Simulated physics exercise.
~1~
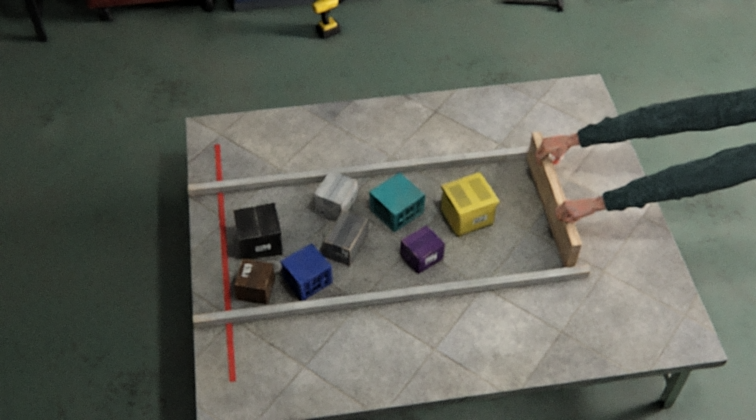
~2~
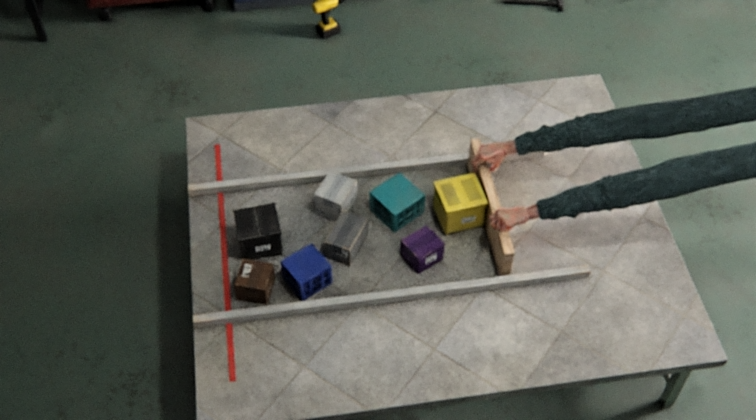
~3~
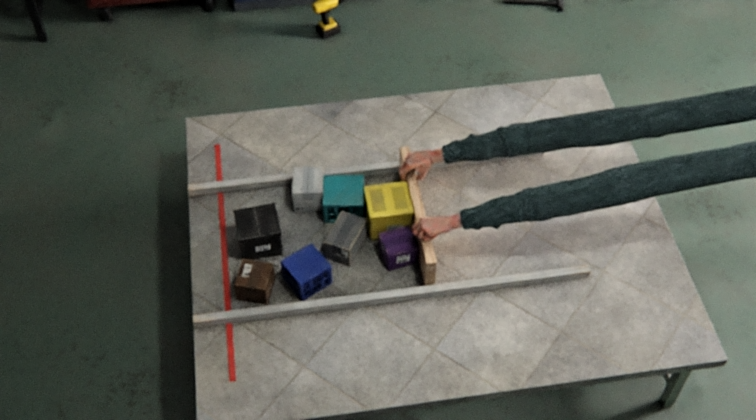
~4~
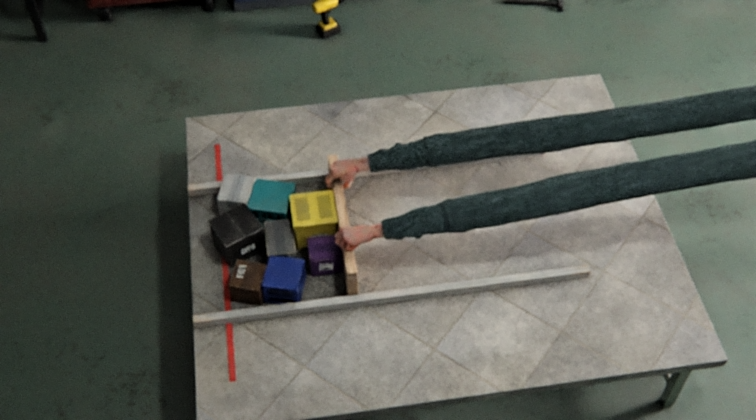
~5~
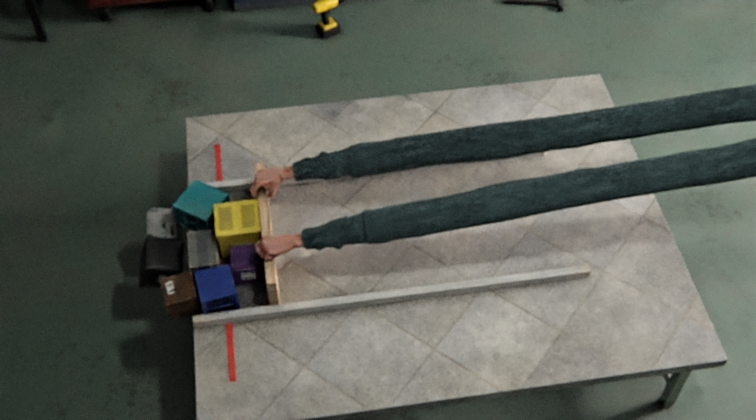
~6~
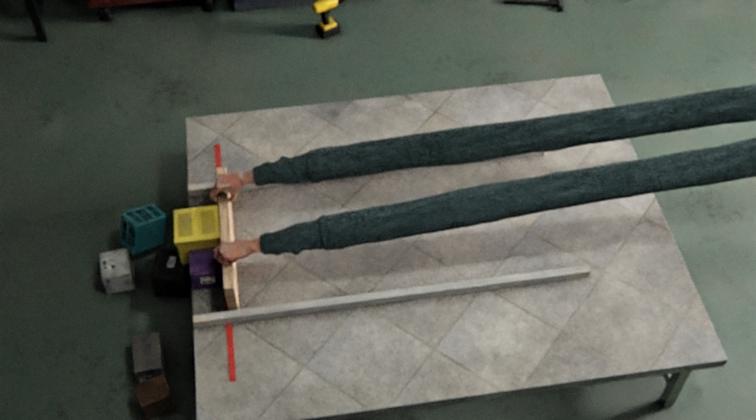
The clip shows two hands pushing a wooden plank leftward between two rails on a tabletop, gathering scattered boxes toward the left edge until the plank reaches the red tape, with several boxes dropping off while the yellow and purple ones stay at the edge.
